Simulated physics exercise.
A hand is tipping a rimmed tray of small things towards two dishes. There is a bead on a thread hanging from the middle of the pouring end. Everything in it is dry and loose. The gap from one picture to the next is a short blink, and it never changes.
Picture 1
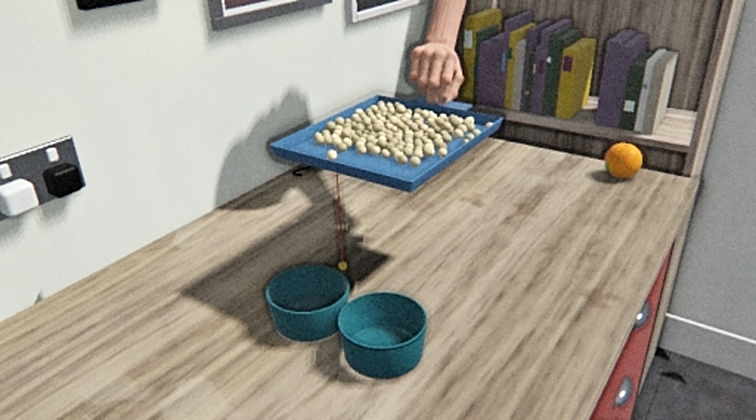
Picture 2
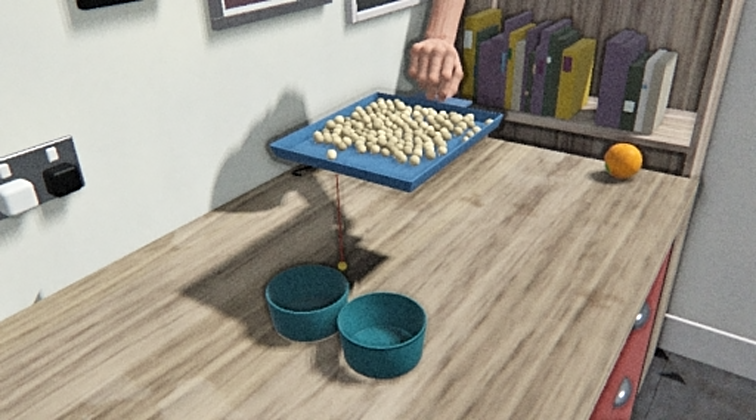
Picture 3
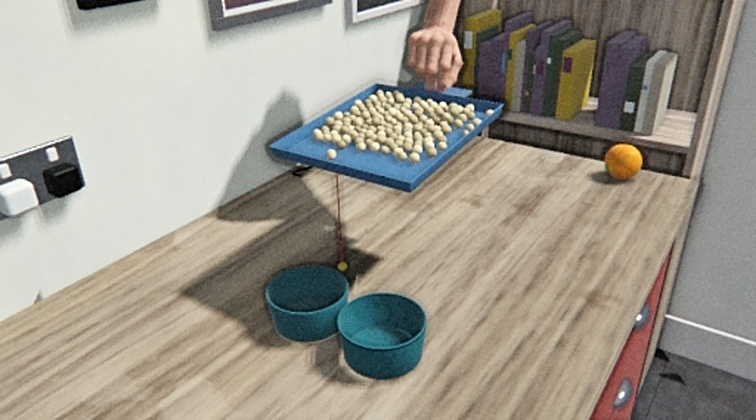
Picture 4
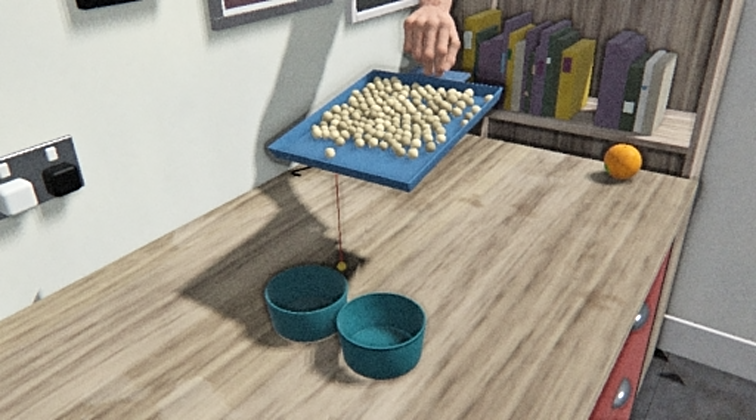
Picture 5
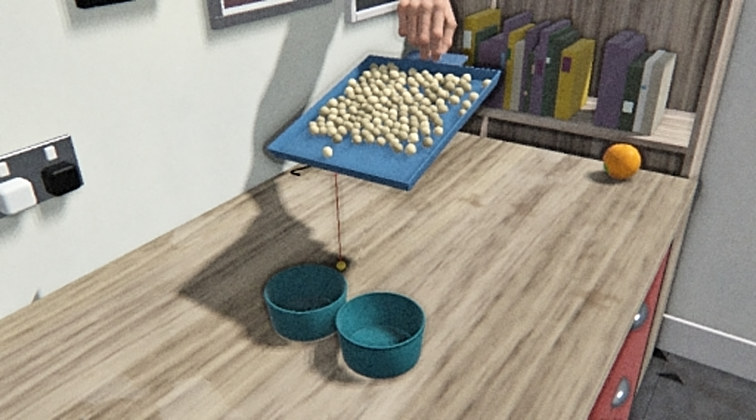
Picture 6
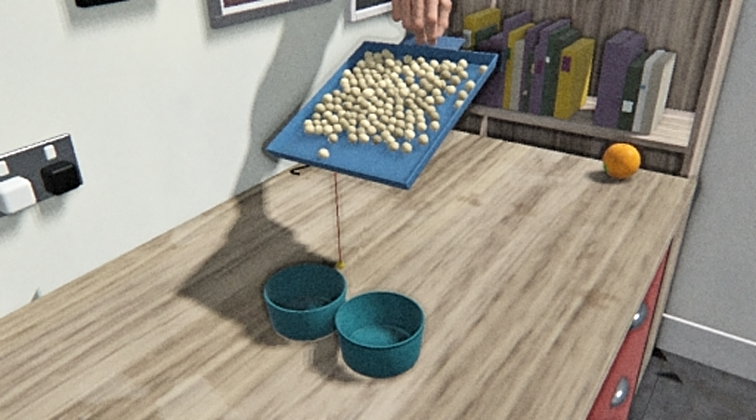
A hand raised the back of a blue tray of pale, round nuts, slowly steepening its slant above two teal dishes, and a few of the nuts began to shift toward the lower edge.
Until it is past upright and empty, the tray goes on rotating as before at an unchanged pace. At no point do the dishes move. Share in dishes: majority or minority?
The dishes will catch most of the load.
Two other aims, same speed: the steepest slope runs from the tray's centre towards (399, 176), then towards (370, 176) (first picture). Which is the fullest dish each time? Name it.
Tilt 1: Right-side dish. Tilt 2: Right-side dish.
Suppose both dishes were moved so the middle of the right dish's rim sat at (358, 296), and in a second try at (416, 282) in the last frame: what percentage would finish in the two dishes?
First 50 per cent, second 0 per cent.
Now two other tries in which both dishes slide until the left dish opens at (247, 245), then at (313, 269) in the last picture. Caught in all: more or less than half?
Taking them in turn, it's short of half and then short of half.
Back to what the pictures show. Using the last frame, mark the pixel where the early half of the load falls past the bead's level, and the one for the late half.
I'd say close to (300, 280) at first and close to (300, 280) later on.
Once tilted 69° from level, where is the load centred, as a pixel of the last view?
Roughly at (325, 160).
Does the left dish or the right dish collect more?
That one is the leftward one.
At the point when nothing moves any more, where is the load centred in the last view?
I'd say the middle ends up at about (301, 320).
Soon after the last picture, tray tipped steeply; most on the tray; a stray few in the right dish; a stray few in the left dish; a stray few outside both; about a quarter in the air.
A little later, tray tipped past a quarter turn; a stray few on the tray; a small part in the right dish; about a third in the left dish; about a quarter outside both; about a quarter in the air.
Later still, tray tipped past a quarter turn; about a quarter in the right dish; about half in the left dish; about a third outside both.
At rest, tray tipped past a quarter turn; about a quarter in the right dish; about half in the left dish; about a third outside both.
